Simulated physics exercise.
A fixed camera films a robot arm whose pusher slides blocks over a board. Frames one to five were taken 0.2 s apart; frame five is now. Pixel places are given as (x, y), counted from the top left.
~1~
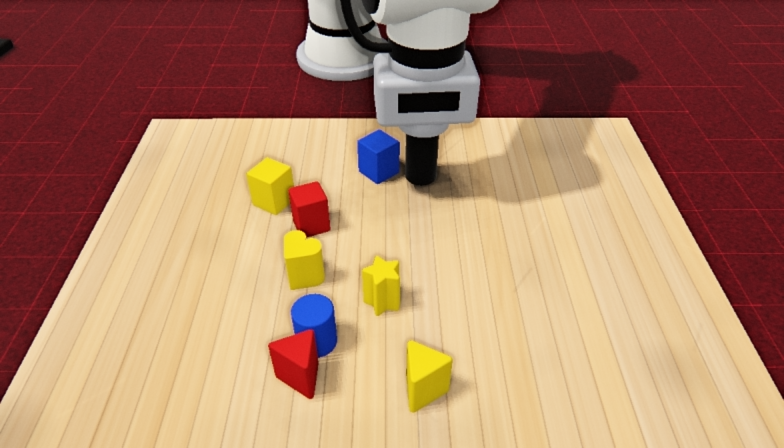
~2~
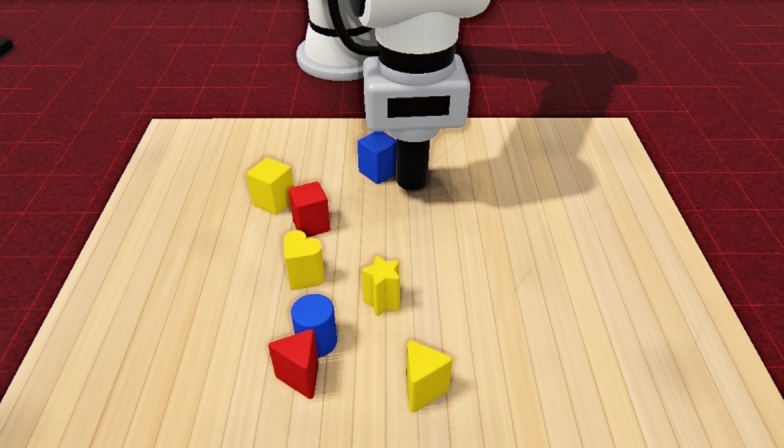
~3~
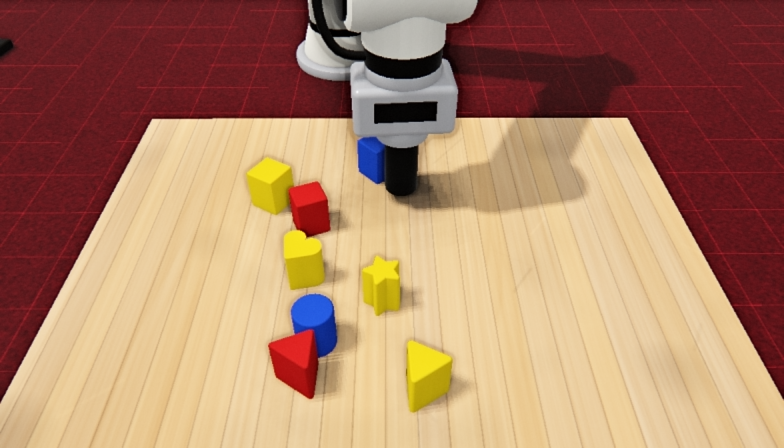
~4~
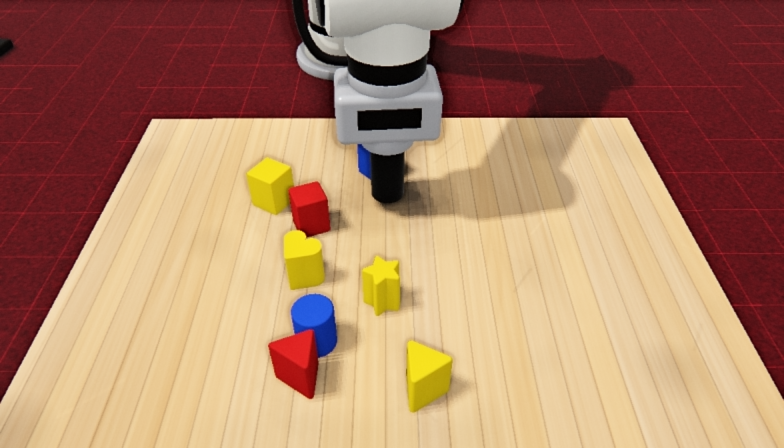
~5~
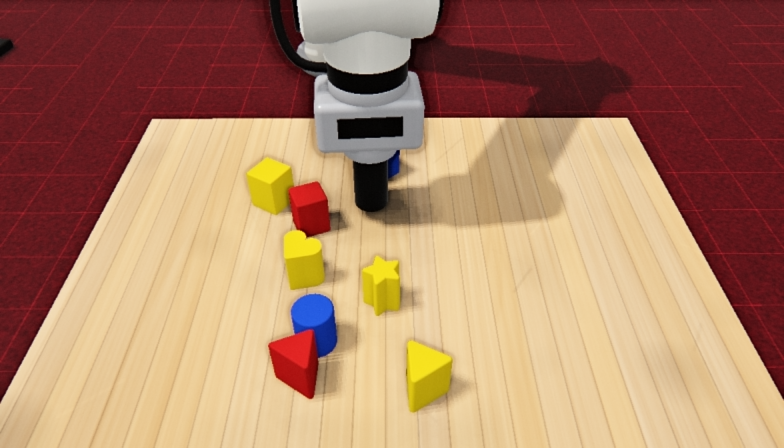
A robot arm moves left and slightly forward, passing in front of the blue cube.
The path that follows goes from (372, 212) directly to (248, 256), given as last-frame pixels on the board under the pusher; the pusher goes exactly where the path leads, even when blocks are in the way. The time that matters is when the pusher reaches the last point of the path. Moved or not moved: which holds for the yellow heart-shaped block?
Left in place.
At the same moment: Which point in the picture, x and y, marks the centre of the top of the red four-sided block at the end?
I predict (246, 197).
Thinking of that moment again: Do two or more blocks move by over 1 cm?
In short: No.
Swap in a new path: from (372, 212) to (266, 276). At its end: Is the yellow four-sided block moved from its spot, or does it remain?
Still in place.
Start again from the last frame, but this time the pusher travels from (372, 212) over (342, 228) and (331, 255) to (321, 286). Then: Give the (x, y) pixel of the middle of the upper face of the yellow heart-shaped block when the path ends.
The answer is (284, 259).
What follows on the original path. One third of the way, pusher (331, 216); red four-sided block (295, 195), turned 15° clockwise.
Two thirds of the way, pusher (289, 231); red four-sided block (257, 198), turned 55° clockwise.
At the end, pusher (246, 246); yellow heart-shaped block unmoved; red four-sided block (246, 197), turned 80° clockwise.
